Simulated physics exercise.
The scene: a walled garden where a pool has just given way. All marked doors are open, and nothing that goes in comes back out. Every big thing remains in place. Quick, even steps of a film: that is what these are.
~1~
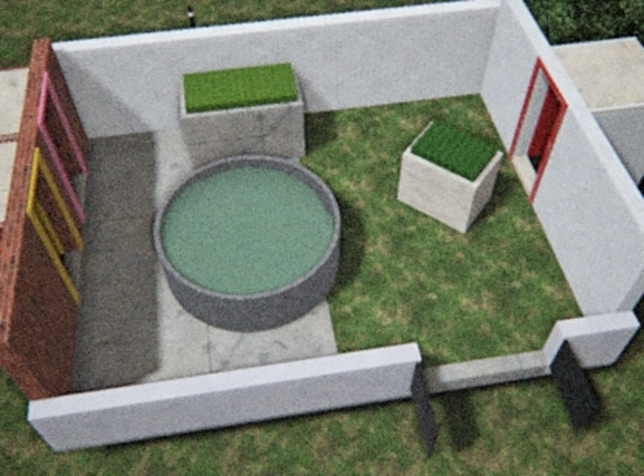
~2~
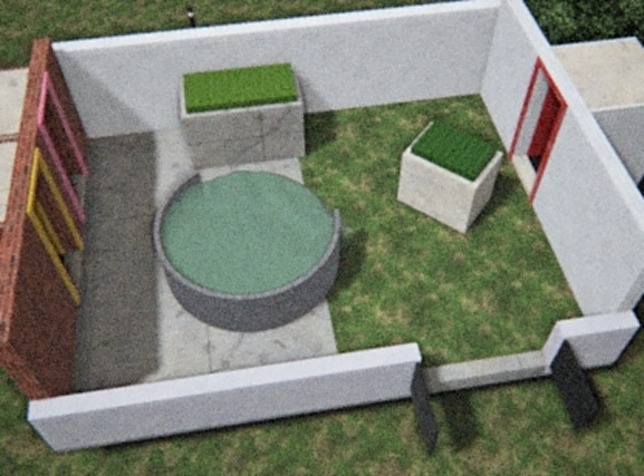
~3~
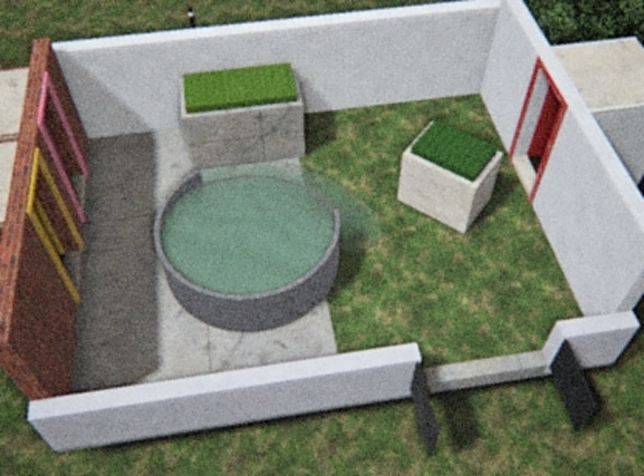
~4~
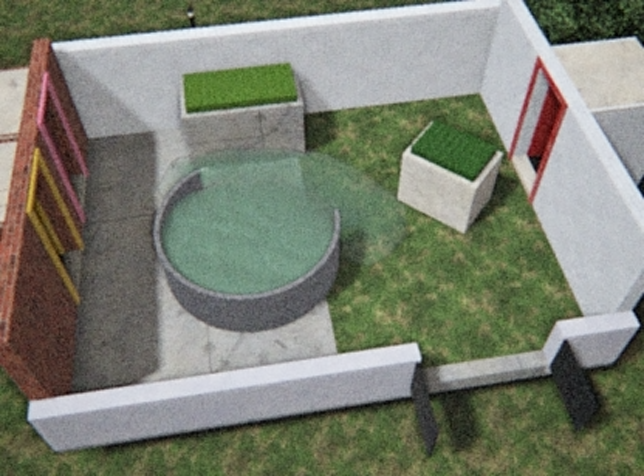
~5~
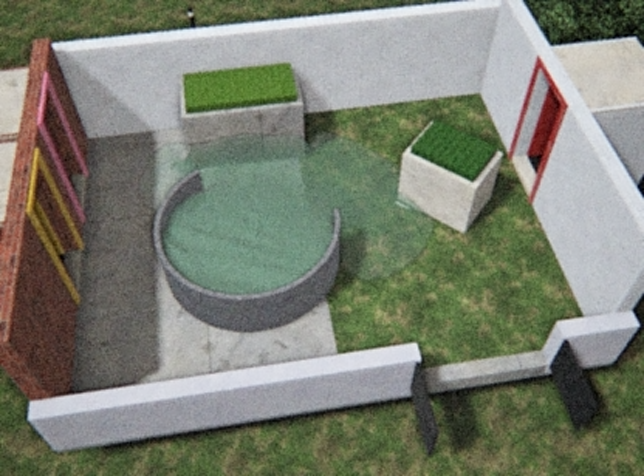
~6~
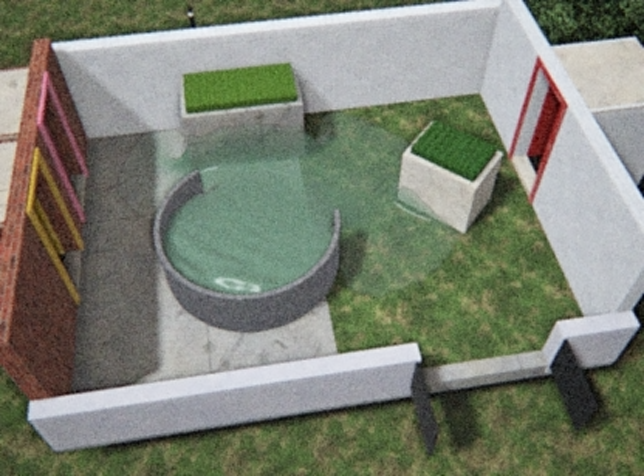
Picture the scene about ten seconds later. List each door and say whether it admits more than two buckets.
My prediction: The yellow door surpasses two buckets; the pink door surpasses two buckets; the red door surpasses two buckets.
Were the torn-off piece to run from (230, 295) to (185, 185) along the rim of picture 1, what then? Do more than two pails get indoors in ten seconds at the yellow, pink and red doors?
The yellow one tops the mark; the pink one tops the mark; the red one falls short.
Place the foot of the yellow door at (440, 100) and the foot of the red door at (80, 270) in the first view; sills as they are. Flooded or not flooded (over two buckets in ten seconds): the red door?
Well, in that case the red door comes up short.
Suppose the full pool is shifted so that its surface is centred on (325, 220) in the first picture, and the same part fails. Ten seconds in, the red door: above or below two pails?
Note: Red door, limit exceeded.
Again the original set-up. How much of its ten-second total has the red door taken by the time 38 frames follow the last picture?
About 90 per cent.
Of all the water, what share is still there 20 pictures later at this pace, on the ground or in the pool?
My figure is close to 96 percent.
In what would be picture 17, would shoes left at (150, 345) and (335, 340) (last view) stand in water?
The first spot not yet wet, the second not yet wet.
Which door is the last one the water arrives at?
The red door.
A moment on, water covers 45 % of the floor; the yellow door not reached, the pink door wet at the sill, nothing in, the red door not reached.
Next, water covers 60 % of the floor; the yellow door wet at the sill, nothing in, the pink door over two buckets in, the red door not reached.
Then, water covers 80 % of the floor; the yellow door under two buckets in, the pink door far over two buckets in, the red door under two buckets in.
Later, water covers 100 % of the floor; the yellow door over two buckets in, the pink door far over two buckets in, the red door over two buckets in.
In the end, water covers 100 % of the floor; the yellow door over two buckets in, the pink door far over two buckets in, the red door over two buckets in.
